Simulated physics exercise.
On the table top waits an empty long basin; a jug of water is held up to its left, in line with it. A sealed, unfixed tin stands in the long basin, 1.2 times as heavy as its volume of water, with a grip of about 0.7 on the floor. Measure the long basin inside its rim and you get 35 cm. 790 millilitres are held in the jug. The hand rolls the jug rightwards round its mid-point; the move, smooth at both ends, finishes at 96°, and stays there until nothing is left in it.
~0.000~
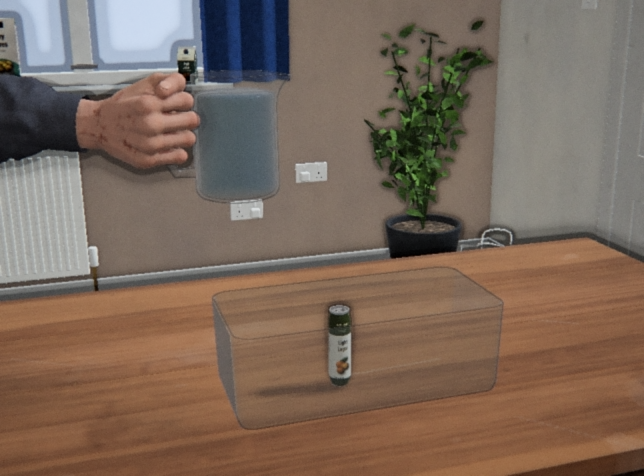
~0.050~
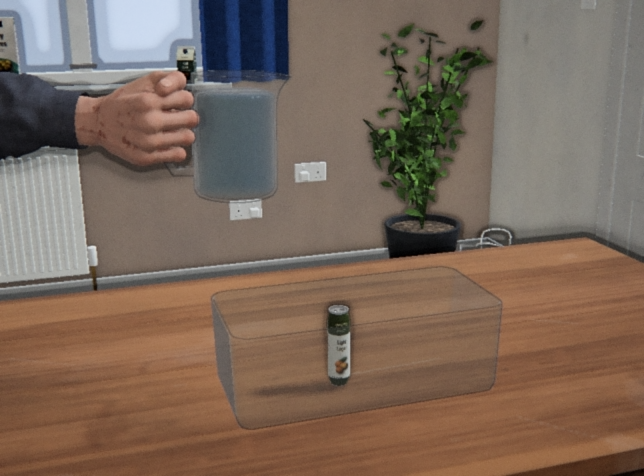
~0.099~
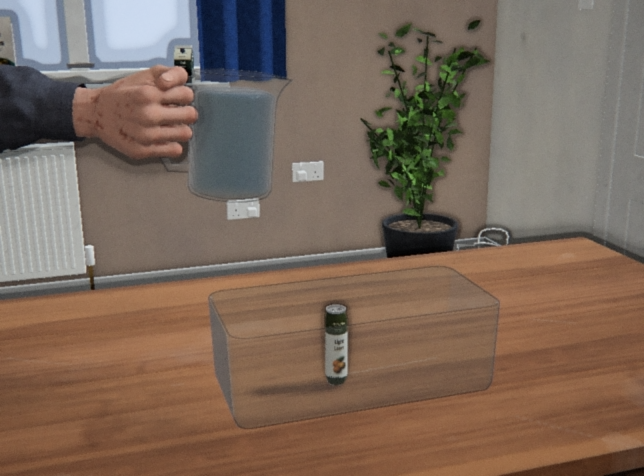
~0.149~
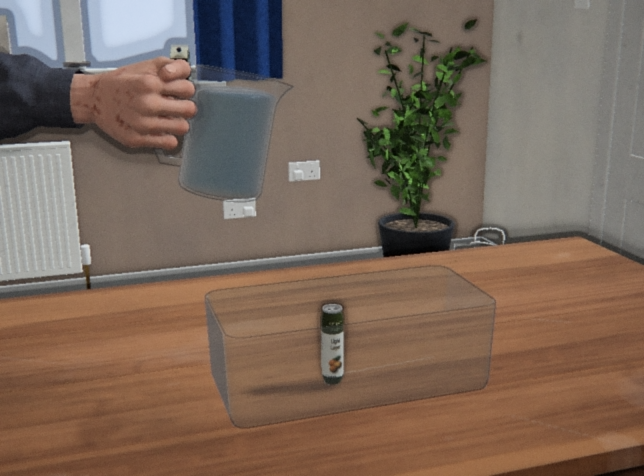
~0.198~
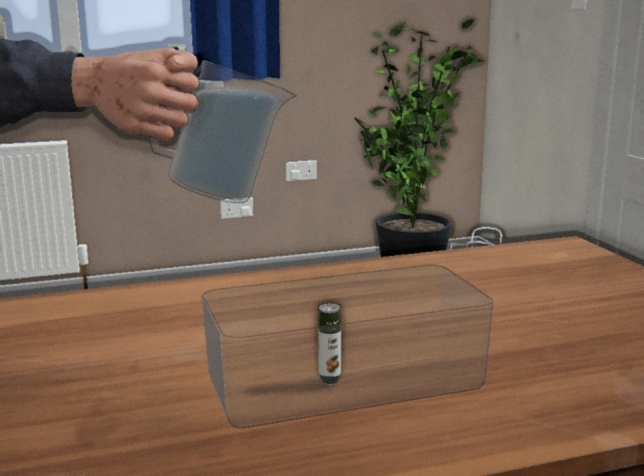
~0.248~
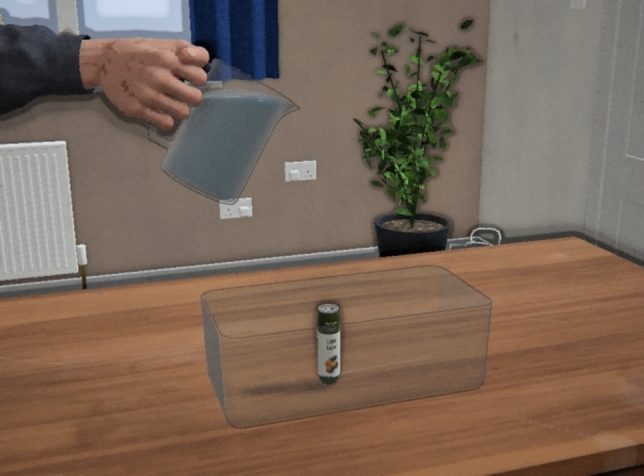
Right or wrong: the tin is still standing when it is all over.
Right, it is still standing.
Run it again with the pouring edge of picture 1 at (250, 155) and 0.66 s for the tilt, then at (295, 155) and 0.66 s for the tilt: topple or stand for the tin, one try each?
First it tips over; then it stays on its base.
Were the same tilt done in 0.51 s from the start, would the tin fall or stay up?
With that tilt, the tin stays on its base.
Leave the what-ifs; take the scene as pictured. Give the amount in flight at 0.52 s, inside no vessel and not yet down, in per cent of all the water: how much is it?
Roughly 24 percent.
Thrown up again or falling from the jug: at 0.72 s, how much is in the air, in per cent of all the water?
Roughly 30 %.
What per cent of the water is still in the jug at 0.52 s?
I'd put it near 74 percent.
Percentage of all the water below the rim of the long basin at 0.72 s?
Reading: Approx. 36 %.
Then, 0.52 s in, the tilt is 86° and 73 per cent is still to pour; the tin stands where it began.
Then, 0.72 s in, the tilt is 96° and 36 per cent is still to pour; the tin stands where it began.
Then, 0.93 s in, the tilt is 96° and 14 per cent is still to pour; the tin stands where it began.
Then, 1.16 s in, the tilt is 96° and 5 per cent is still to pour; the tin stands where it began.
Finally, the tin stands where it began.
